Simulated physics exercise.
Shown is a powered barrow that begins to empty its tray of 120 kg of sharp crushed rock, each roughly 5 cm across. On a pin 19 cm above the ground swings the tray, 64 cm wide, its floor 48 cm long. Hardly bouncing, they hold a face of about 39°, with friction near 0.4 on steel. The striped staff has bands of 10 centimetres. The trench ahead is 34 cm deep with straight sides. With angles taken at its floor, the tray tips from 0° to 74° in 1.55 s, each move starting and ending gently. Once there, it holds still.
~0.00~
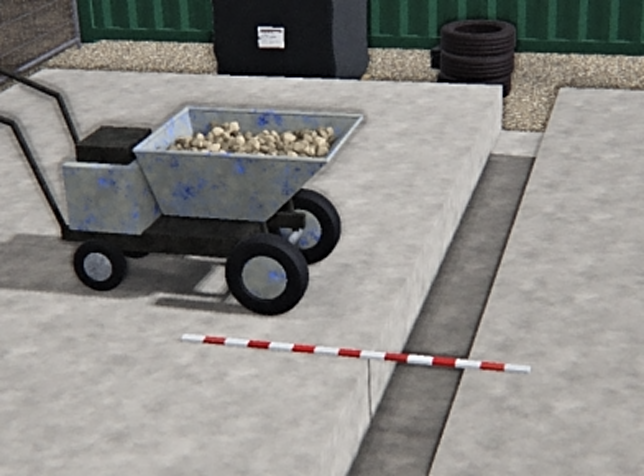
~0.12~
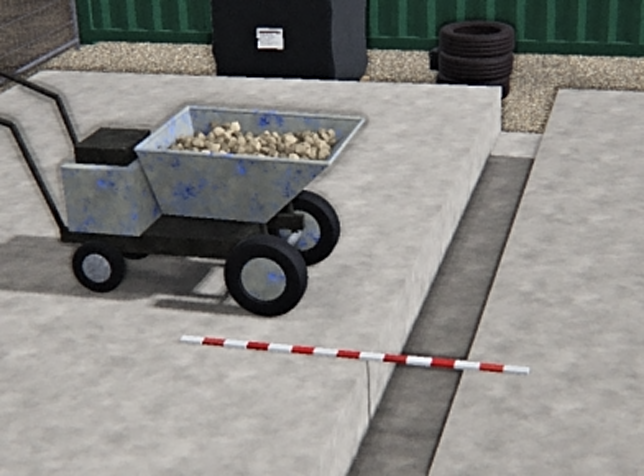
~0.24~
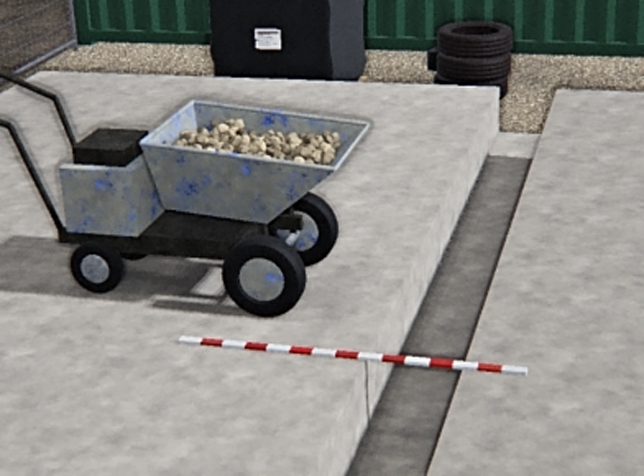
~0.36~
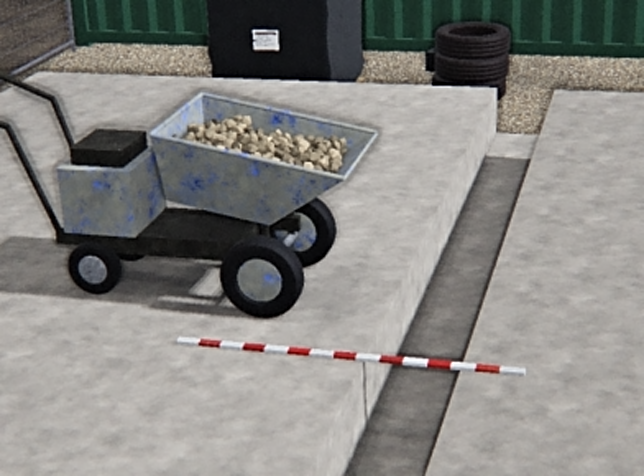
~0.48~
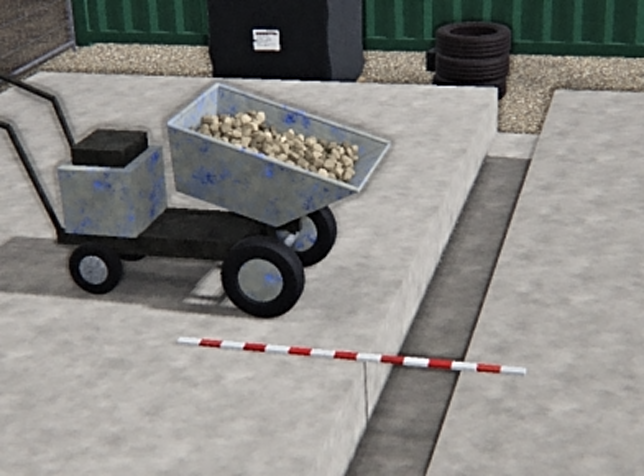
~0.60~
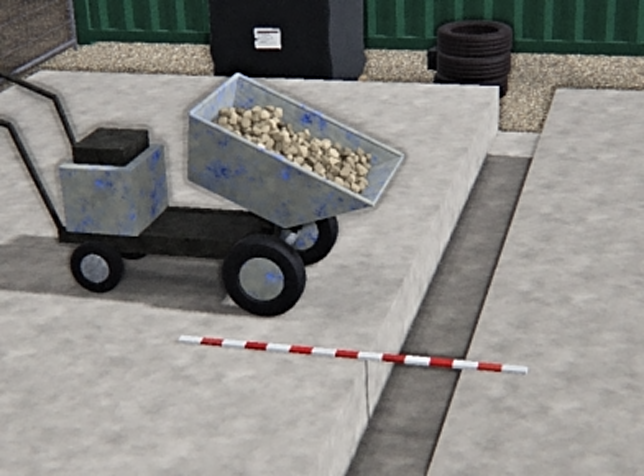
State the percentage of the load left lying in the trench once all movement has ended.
The share left there is about 100 per cent.
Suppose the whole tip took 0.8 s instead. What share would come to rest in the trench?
100 per cent.
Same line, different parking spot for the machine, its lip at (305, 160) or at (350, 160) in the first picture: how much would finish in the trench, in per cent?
100 % and 90 %.
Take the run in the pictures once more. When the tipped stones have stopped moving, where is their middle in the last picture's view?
Middle at around (446, 349), I'd say.
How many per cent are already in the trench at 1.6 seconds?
Approx. 40 % of the load.
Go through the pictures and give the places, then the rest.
The tray is at 0°, its lip at (327, 161); the top of the load is at (298, 139), in the first frame.
The tray is at 1°, its lip at (329, 164); the top of the load is at (287, 140); the stones move at 0.2 m/s on average, in the second frame.
Lip at (335, 169), floor tilted 5°, highest stones at (218, 130); the stones move at 0.3 m/s on average, in the third frame.
Lip at (344, 179), floor tilted 10°, highest stones at (219, 128); the stones move at 0.4 m/s on average, in the fourth frame.
The tray is at 17°, its lip at (358, 191); the top of the load is at (225, 121); the stones move at 0.5 m/s on average, in the fifth frame.
Lip at (373, 205), floor tilted 25°, highest stones at (234, 116); the stones move at 0.6 m/s on average, in the sixth frame.
After 1.2 s the floor is at 62°; 100 % in the tray; the foremost stones are at (409, 272).
After 1.6 s the floor is at 74°; 61 % in the tray, 39 % in the trench; the foremost stones are at (480, 348).
After 2.0 s the floor is at 74°; 20 % in the tray, 80 % in the trench; the foremost stones are at (481, 340).
After 4.0 s the floor is at 74°; 0 % in the tray, 100 % in the trench; the foremost stones are at (479, 347).
